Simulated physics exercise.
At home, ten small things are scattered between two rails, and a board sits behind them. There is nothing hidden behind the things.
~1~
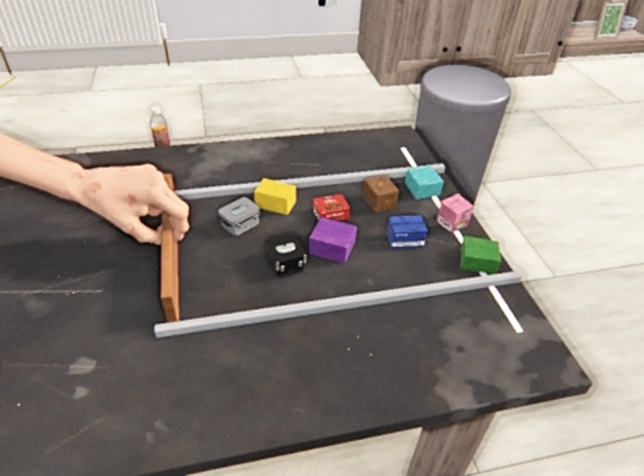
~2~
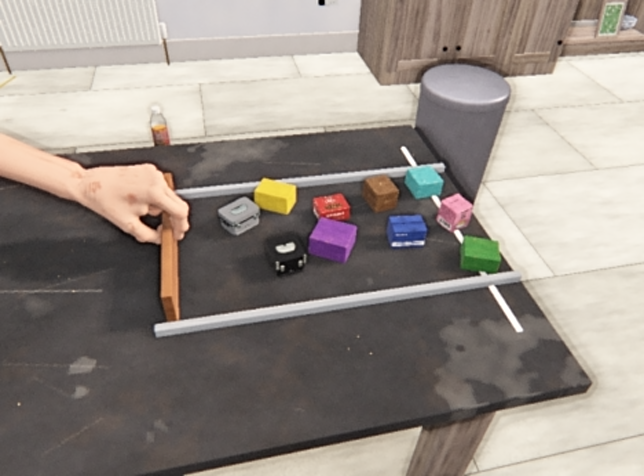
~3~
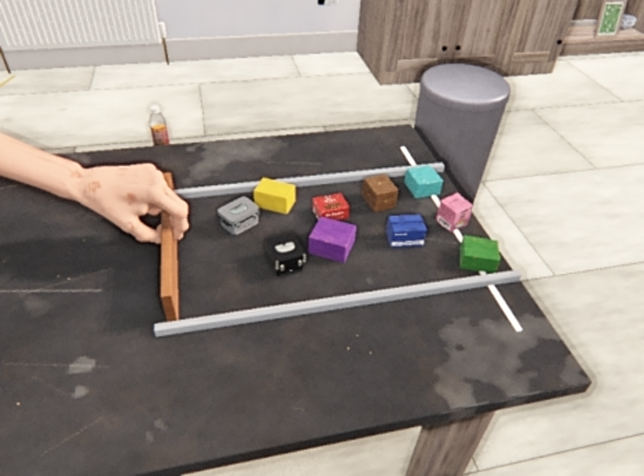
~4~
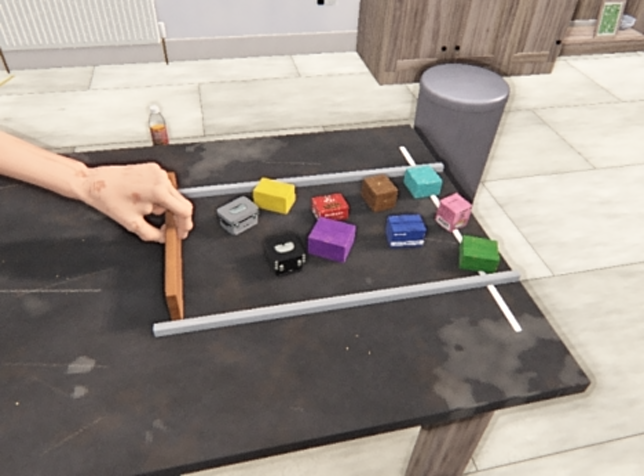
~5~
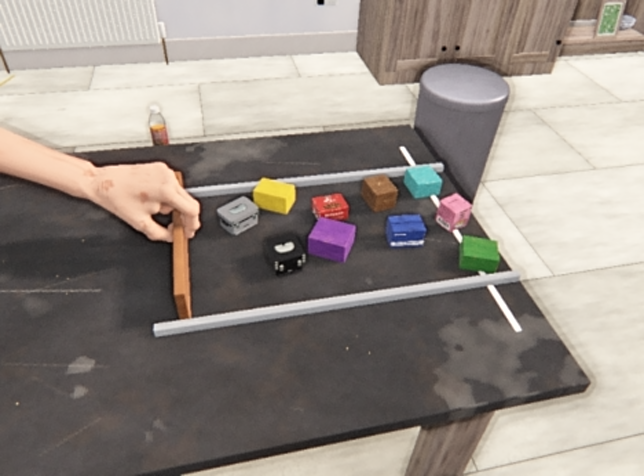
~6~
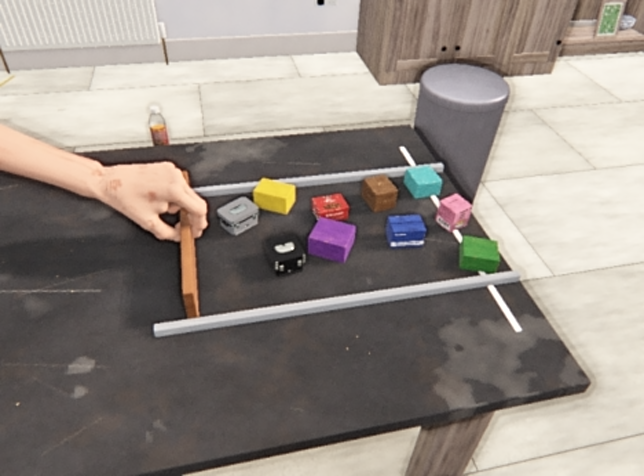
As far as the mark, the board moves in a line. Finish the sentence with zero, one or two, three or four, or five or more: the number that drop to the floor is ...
The number that drop to the floor is five or more.
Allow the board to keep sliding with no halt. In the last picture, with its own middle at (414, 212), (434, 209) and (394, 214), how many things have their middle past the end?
Respectively 3, 4 and 2.
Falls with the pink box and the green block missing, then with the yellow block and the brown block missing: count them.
That gives 5 in the first case, then 4 in the second.
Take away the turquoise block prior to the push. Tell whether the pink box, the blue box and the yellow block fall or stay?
So: The pink box goes down, the blue box goes down, the yellow block does not drop.
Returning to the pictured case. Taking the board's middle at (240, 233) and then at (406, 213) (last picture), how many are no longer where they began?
The count reaches 1 first and 9 second.
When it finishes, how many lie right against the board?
That makes 3.
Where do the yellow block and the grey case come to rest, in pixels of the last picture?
In the last picture, roughly (440, 173) and (455, 197).
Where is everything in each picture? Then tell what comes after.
The first picture shows green block (480, 255); pink box (455, 214); turquoise block (424, 182); board (170, 242); tape (450, 222).
The second picture shows pink box (455, 213); blue box (406, 232).
The third picture shows turquoise block (423, 182); purple block (332, 239).
The fourth picture shows green block (479, 254); board (173, 240).
The fifth picture shows pink box (454, 213); grey case (238, 217).
The sixth picture shows green block (479, 254); pink box (454, 213); turquoise block (423, 182); board (188, 239); tape (449, 221).
Soon after, none off yet; green block at rest near (479, 254); pink box at rest near (454, 213); turquoise block at rest near (423, 182).
Then, two off so far; green block at rest near (480, 255); pink box falling near (476, 287); turquoise block falling near (460, 214).
At rest, the number that fall off is five or more; fallen, purple block, red box, brown block, blue box, turquoise block, pink box and green block.
